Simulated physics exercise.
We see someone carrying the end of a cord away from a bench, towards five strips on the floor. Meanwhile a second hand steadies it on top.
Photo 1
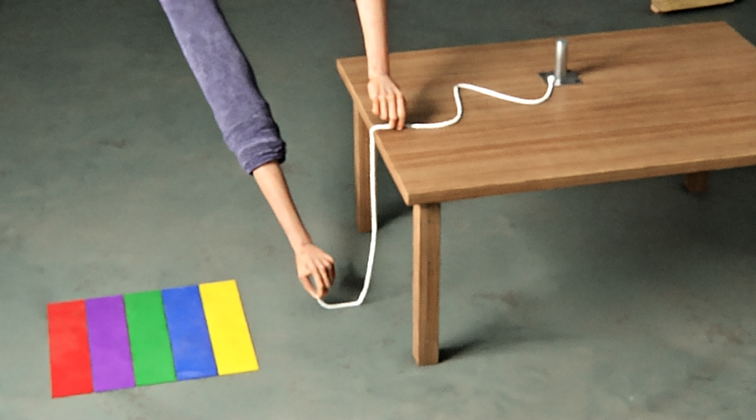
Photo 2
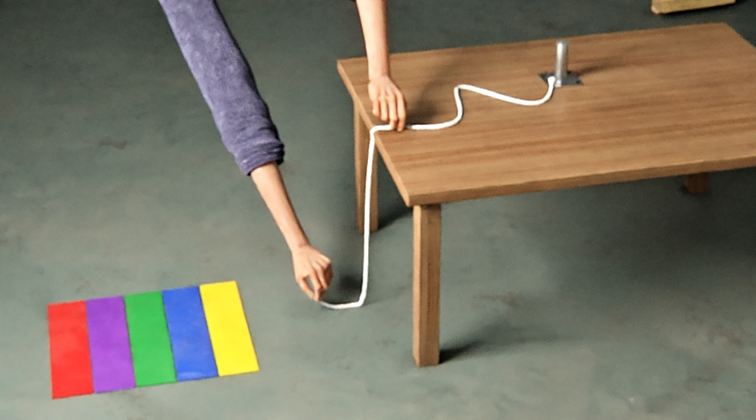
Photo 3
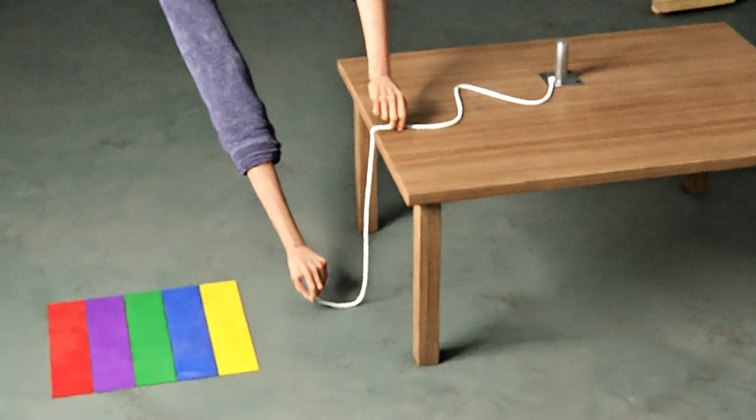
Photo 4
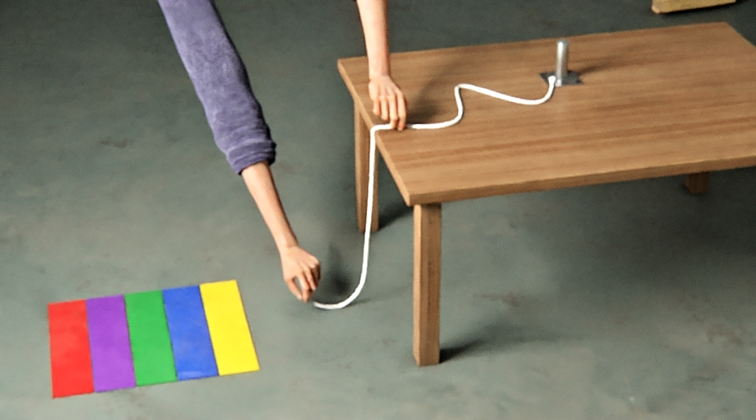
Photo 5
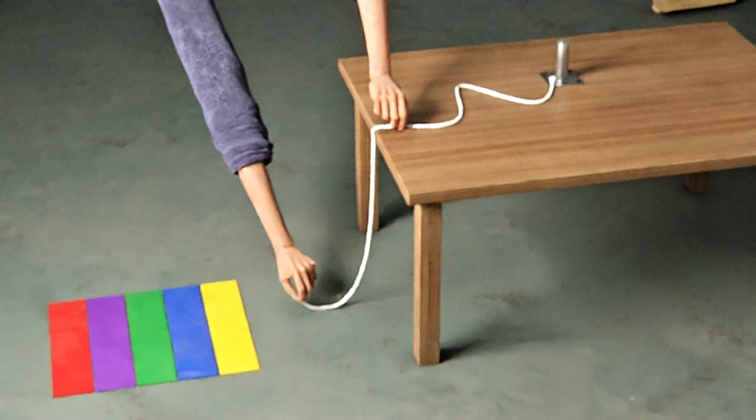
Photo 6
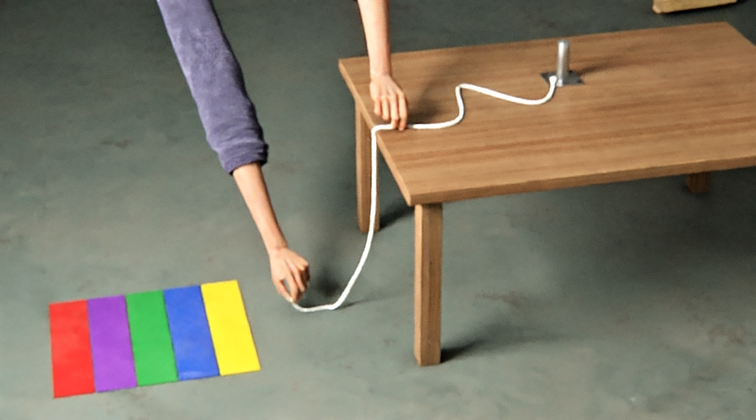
Two bare hands, one arm in a rolled purple-grey sleeve, work a white cord at a wooden table on a grey floor, seen from above at an angle. The cord winds from a metal post on the tabletop over the left edge, near red, purple, green, blue and yellow strips. One hand stays at the edge while the lower hand draws the cord's end slightly left, the view steady.
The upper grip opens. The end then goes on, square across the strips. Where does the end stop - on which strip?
On the red strip.
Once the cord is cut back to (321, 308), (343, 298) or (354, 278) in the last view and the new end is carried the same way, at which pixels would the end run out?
(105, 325), (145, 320), (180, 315).
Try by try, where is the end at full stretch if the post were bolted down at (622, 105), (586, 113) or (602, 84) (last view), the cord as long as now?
Try by try: (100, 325), (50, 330) and (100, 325).
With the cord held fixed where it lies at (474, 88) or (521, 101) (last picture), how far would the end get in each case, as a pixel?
In order, the pixels are (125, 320) and (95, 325).
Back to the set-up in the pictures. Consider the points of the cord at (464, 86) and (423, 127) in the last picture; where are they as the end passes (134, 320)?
First point (434, 112), second point (356, 177).
Early on, end near (134, 320); over green.
Midway, end near (87, 326); over red.
At the end of the slack, end near (60, 329); over red. It gets as far as the red strip.
